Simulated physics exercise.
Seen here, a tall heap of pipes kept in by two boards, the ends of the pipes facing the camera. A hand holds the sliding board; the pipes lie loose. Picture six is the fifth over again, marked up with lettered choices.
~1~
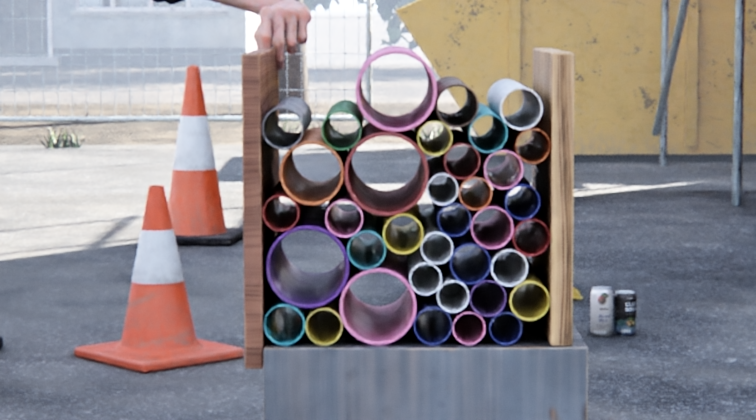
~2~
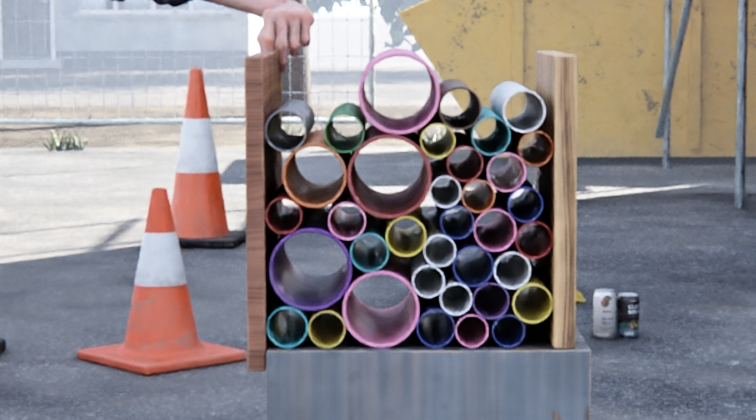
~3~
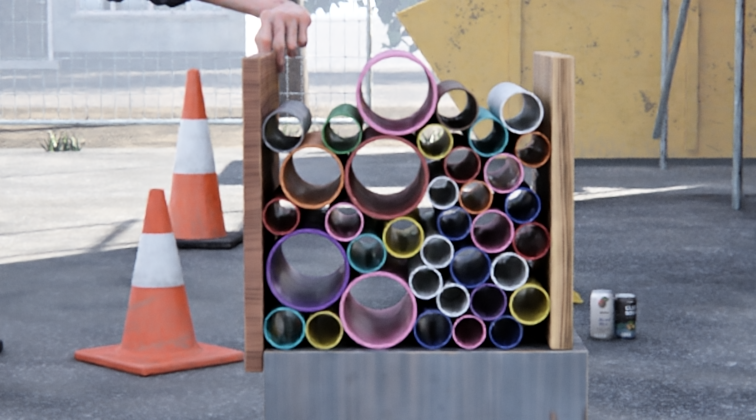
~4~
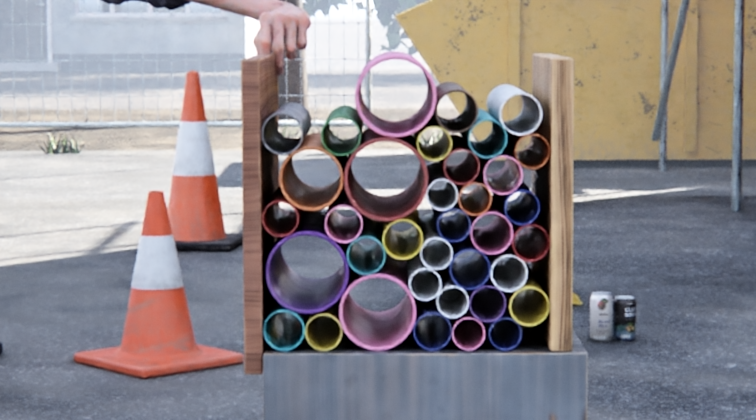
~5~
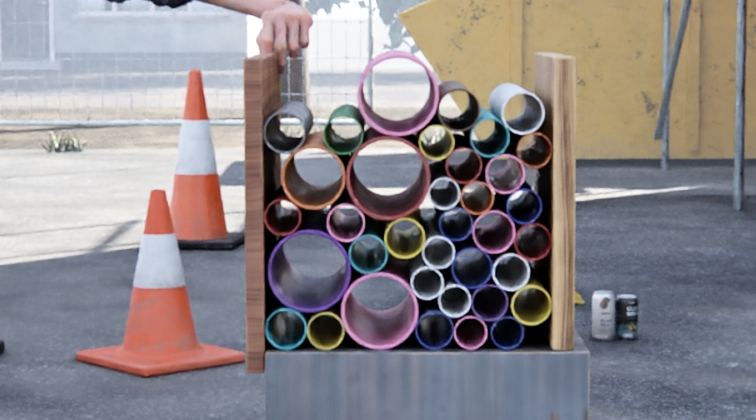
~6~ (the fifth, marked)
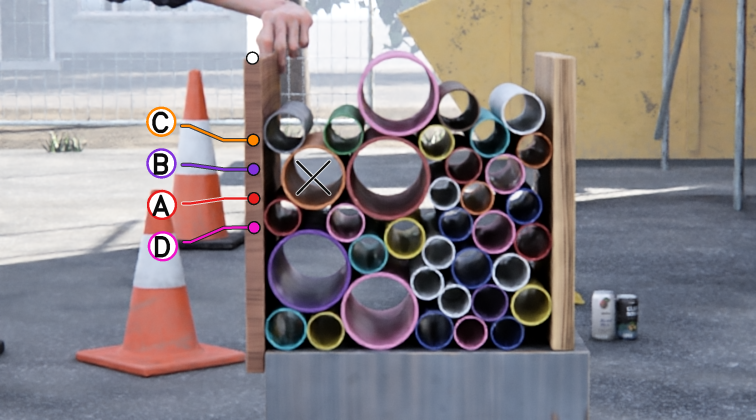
On an outdoor stretch of grey asphalt, seen straight on from the front, loose pipes sit heaped on a grey block between two upright wooden boards, with orange-and-white cones at left and two cans at right. The open ends show pink, purple, orange, yellow, white, blue and turquoise rims before a fence and a yellow wall. A hand stays at the left board's top, the pipes show no clear movement, and the view jitters slightly.
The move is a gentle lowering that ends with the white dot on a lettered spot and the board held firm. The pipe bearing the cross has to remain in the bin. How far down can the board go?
The answer is mark D.
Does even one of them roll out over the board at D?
Yes, at D.
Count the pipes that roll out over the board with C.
At C the number is none.
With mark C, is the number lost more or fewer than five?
At C, fewer than five.
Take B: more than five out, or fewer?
At B, fewer than five.
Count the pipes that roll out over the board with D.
With D, one.
On the marked copy, A at (254, 199); B at (254, 170); C at (254, 140); D at (254, 228); the cross at (313, 178); the white dot at (253, 58).
Taking D. A third of the way, top of the board (263, 132).
Two thirds of the way, top of the board (264, 215).
When it is over, top of the board (264, 227), one out over the board, the crossed one still inside.
As for the rest, A keeps the crossed one inside; B keeps the crossed one inside; C keeps the crossed one inside.
